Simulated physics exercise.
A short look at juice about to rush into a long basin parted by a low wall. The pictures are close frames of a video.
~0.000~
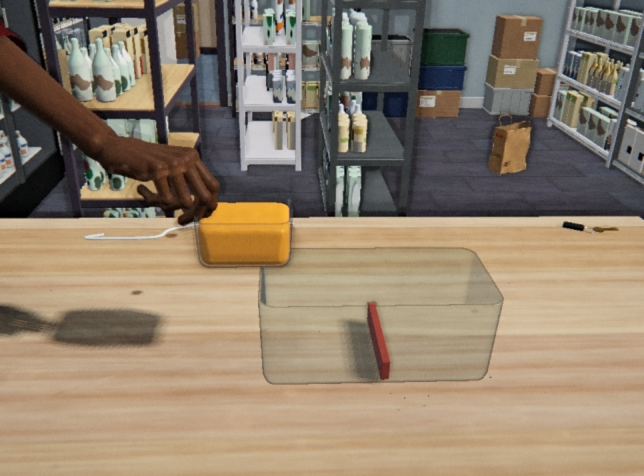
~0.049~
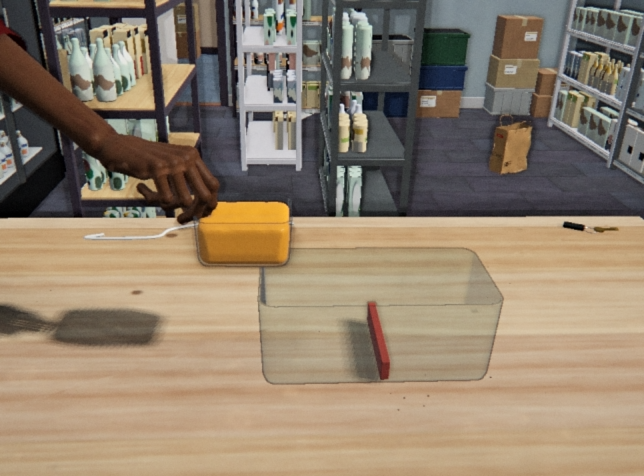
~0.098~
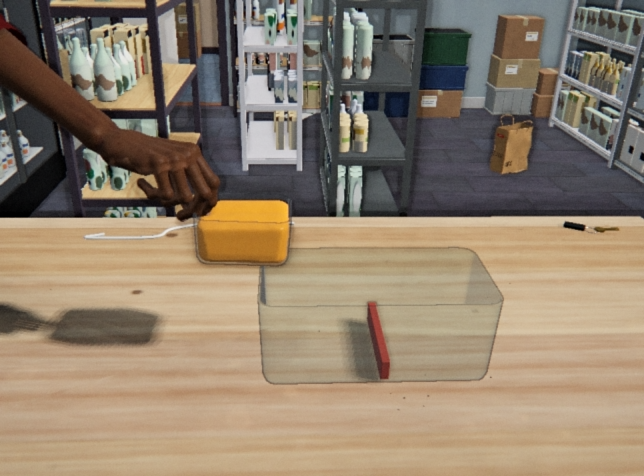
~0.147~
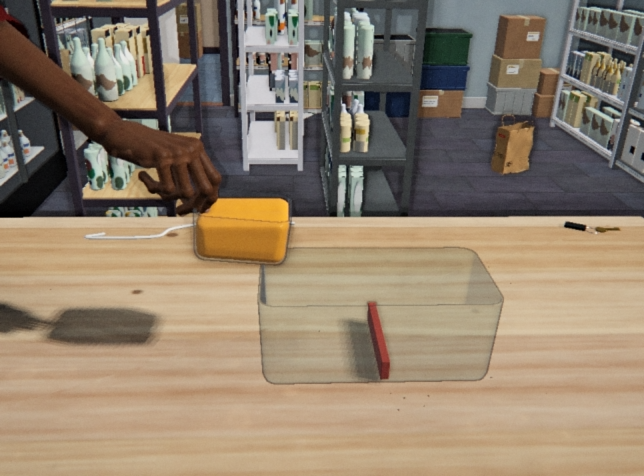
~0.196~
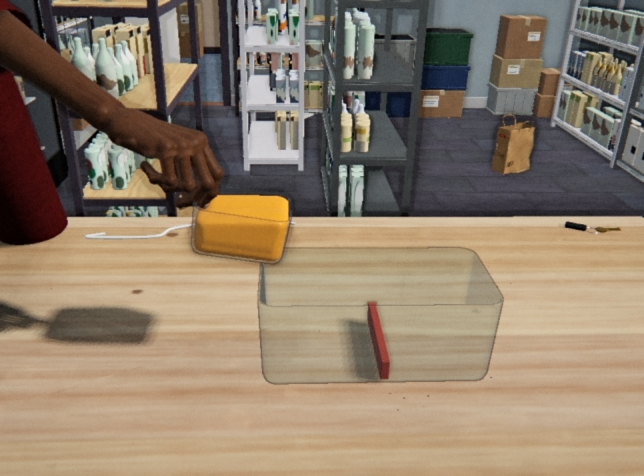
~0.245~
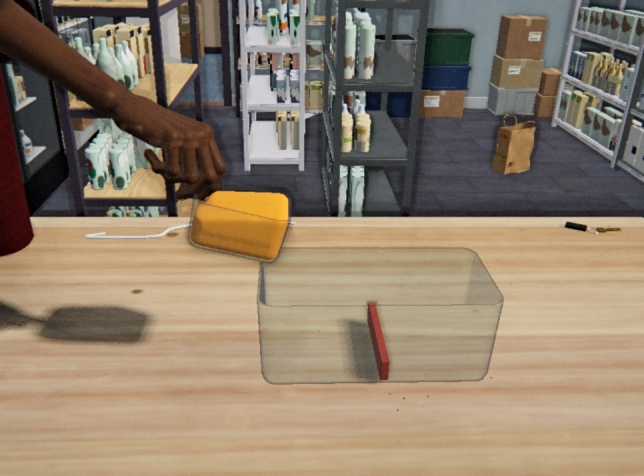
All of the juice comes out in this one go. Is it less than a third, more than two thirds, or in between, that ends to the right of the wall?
The share right of the wall is not even a third.
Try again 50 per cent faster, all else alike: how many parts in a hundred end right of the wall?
Some 35 per cent.
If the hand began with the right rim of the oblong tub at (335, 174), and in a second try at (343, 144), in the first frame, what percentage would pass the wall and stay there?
In turn 85 and 85 in a hundred.
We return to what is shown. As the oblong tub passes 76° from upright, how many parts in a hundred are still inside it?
Close to 40 per cent.
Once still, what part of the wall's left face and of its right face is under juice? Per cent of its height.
Left: 50 %. Right: 20 %.
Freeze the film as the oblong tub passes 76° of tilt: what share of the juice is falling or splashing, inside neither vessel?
About 40 per cent.
A moment on, the oblong tub is tipped on its side and 39 per cent is still to pour, 20 is left of the wall and 0 right of it.
Next, the oblong tub is tipped right over and 3 per cent is still to pour, 71 is left of the wall and 18 right of it.
Then the oblong tub is tipped right over and 0 per cent is still to pour, 81 is left of the wall and 19 right of it.
Later the oblong tub is tipped right over and 0 per cent is still to pour, 78 is left of the wall and 22 right of it.
Finally, 78 per cent lies left of the wall, 22 right of it and 1 outside.
